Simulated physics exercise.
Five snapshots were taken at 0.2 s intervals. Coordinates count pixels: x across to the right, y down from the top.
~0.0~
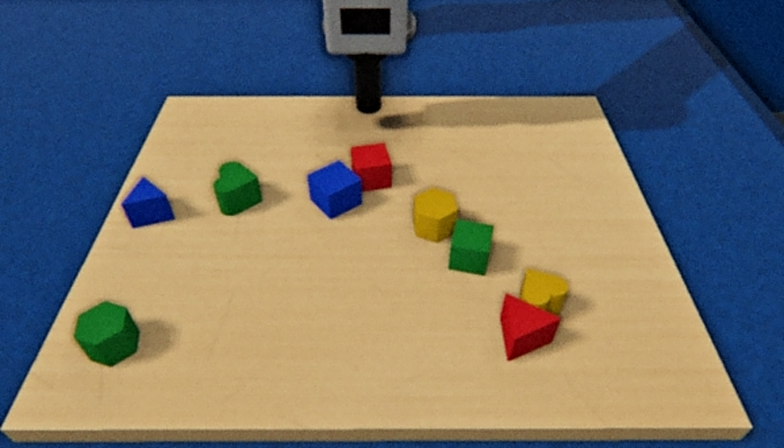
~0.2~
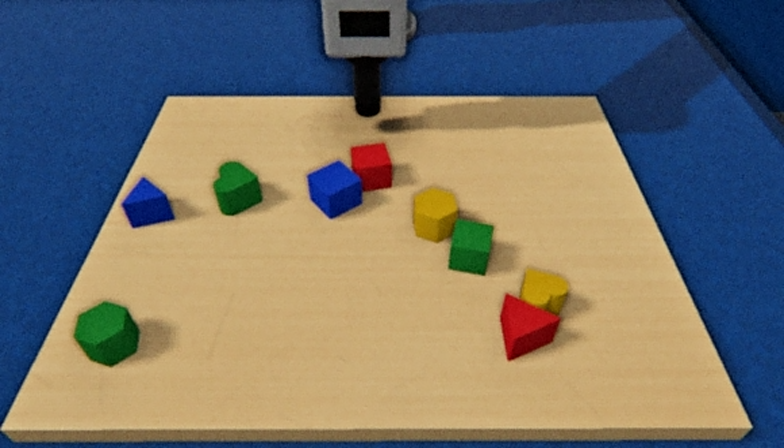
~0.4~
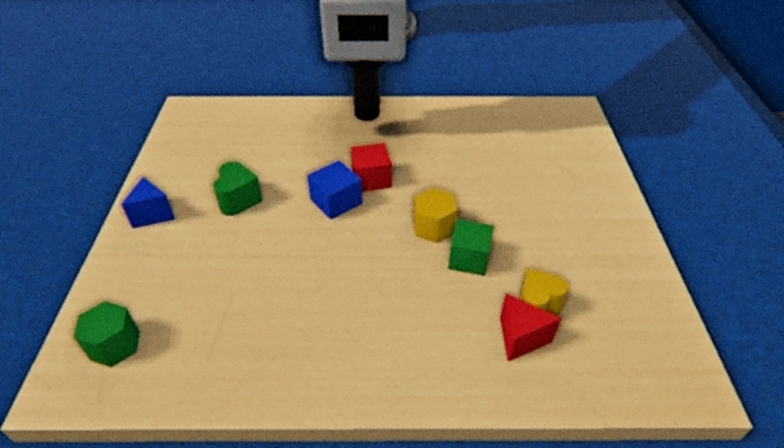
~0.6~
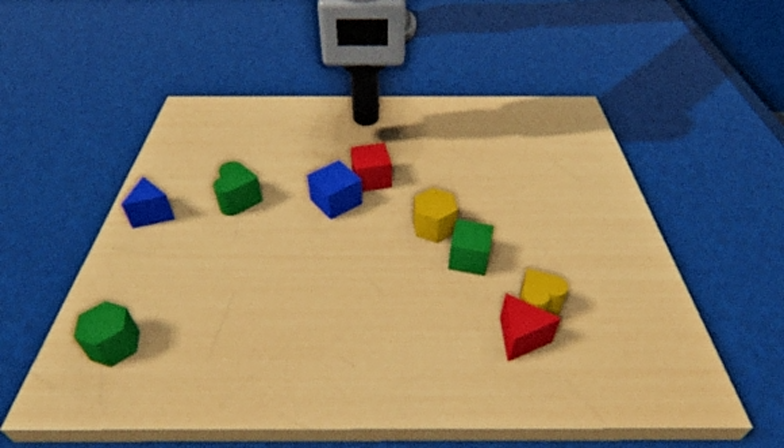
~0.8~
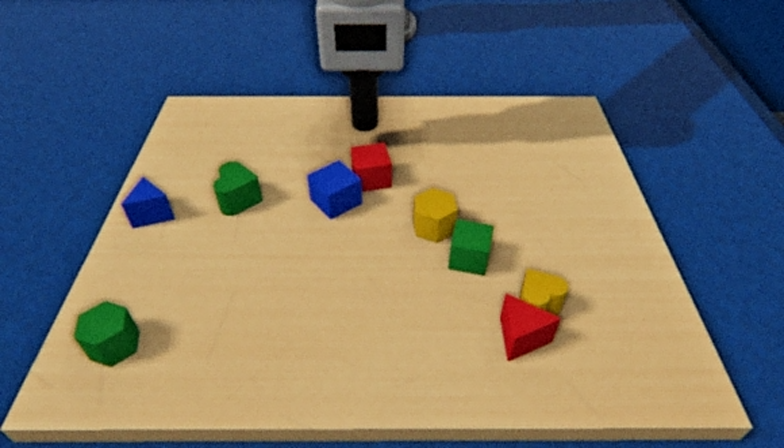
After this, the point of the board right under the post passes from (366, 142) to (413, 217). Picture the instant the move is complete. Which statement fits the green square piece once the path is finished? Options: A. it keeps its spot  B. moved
Correct choice: A.
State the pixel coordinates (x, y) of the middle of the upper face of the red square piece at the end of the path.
The centre of its top face lies at (374, 189).
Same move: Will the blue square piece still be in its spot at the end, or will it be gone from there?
Put simply, it goes somewhere else.
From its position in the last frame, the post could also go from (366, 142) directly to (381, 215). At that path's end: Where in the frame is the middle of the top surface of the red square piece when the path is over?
(384, 214)
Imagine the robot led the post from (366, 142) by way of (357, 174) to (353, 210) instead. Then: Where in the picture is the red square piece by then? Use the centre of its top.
The red square piece ends near (386, 183).
On the path given first. One third of the way, post (380, 148); red square piece (372, 161), turned 15° clockwise.
Two thirds of the way, post (396, 172); blue square piece (328, 183), turned 25° clockwise; red square piece (375, 183), turned 60° clockwise.
At the end, post (414, 199); blue square piece (328, 183), turned 25° clockwise; red square piece (374, 189), turned 80° clockwise; yellow six-sided block (443, 208); green square piece still.
